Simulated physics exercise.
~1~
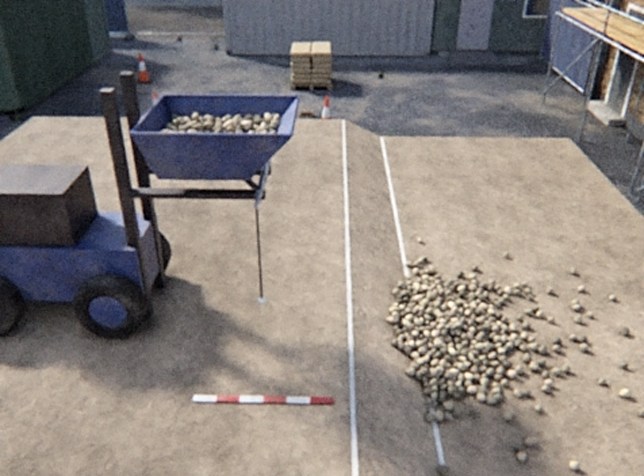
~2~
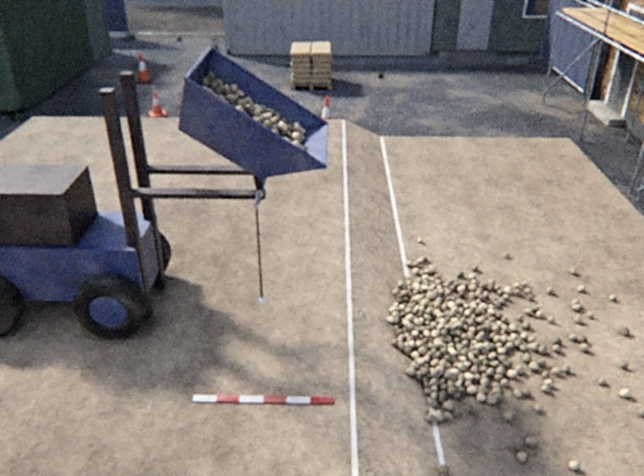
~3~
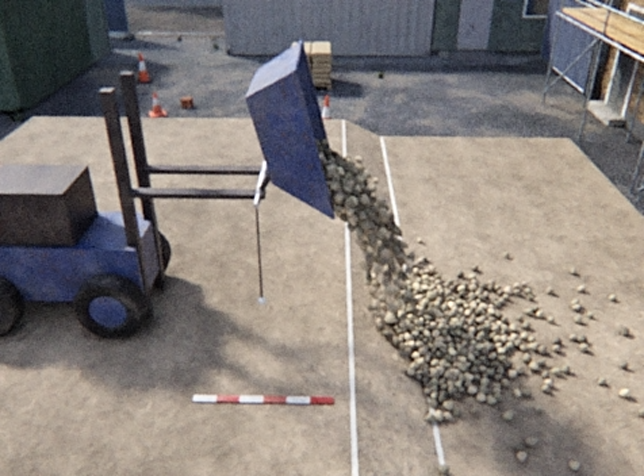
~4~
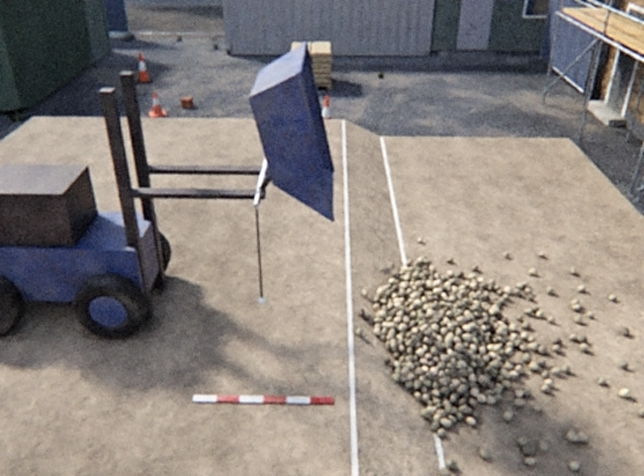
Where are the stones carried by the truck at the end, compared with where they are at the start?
At the start they sit in the raised blue skip. By the end they lie lower and further right, on the ground with the pile across the sloping strip and at its foot.
A blue skip tips to the right, pours its stones onto the pile, and stays tipped.
